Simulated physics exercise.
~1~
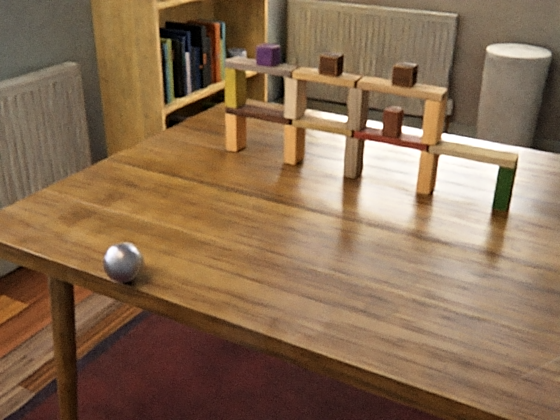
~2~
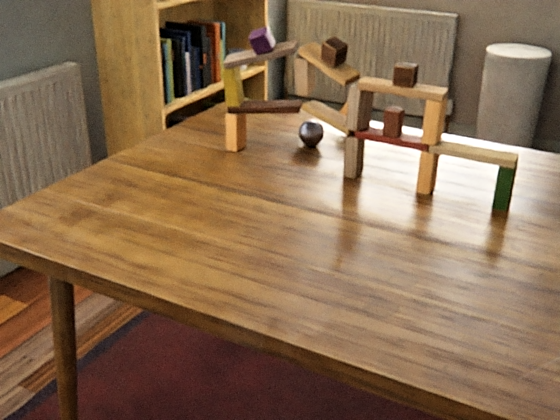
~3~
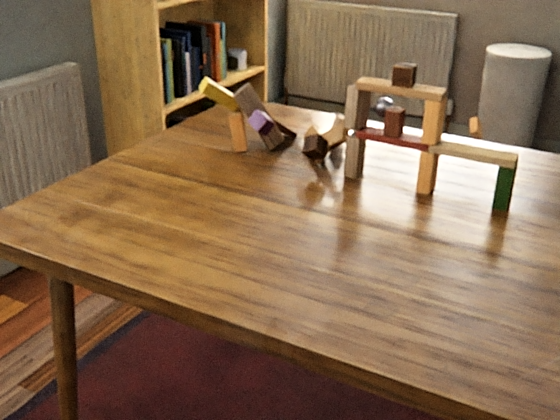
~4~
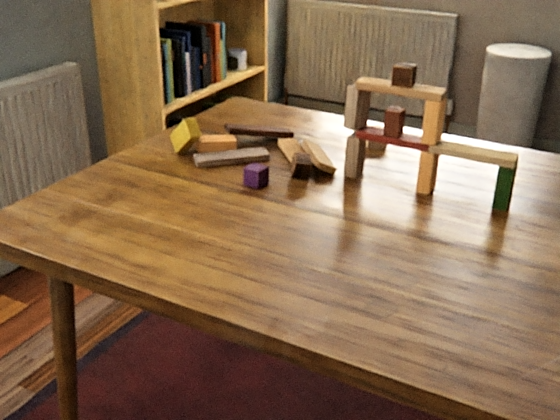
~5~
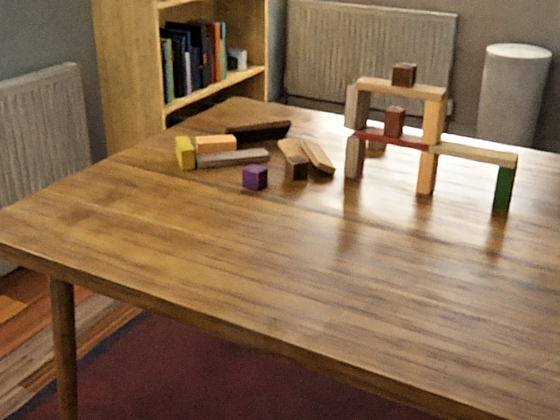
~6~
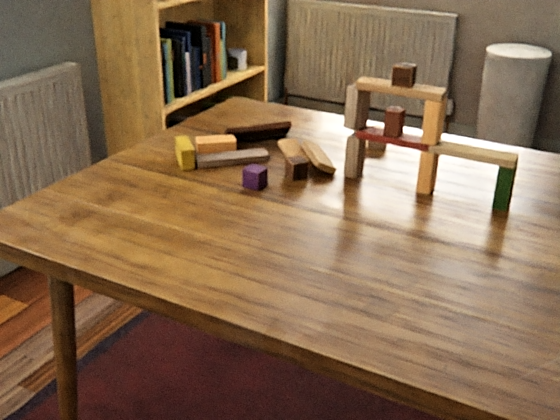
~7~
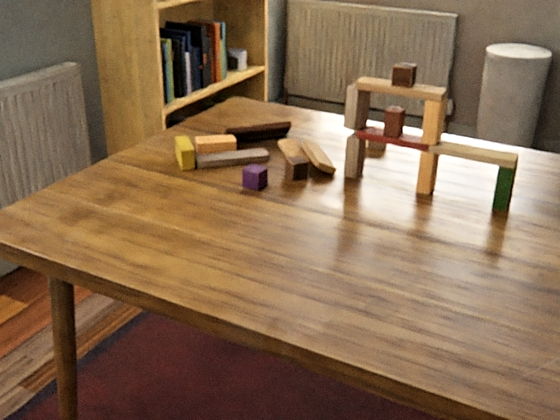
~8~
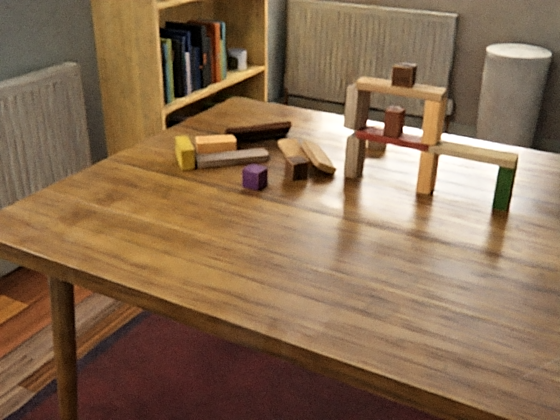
A long wooden table fills a room with a bookshelf and radiators behind it, seen from a raised, still viewpoint. On its far side stands a two-storey structure of wooden posts and planks with small blocks on top, including a purple one at the left, and a silver ball is near the front left edge. The ball rolls away into the structure, knocking out a lower post. The left half tilts and collapses, the yellow post and purple block tumbling down. The pieces settle in a scatter, while the right half stays standing with its red plank and green post.
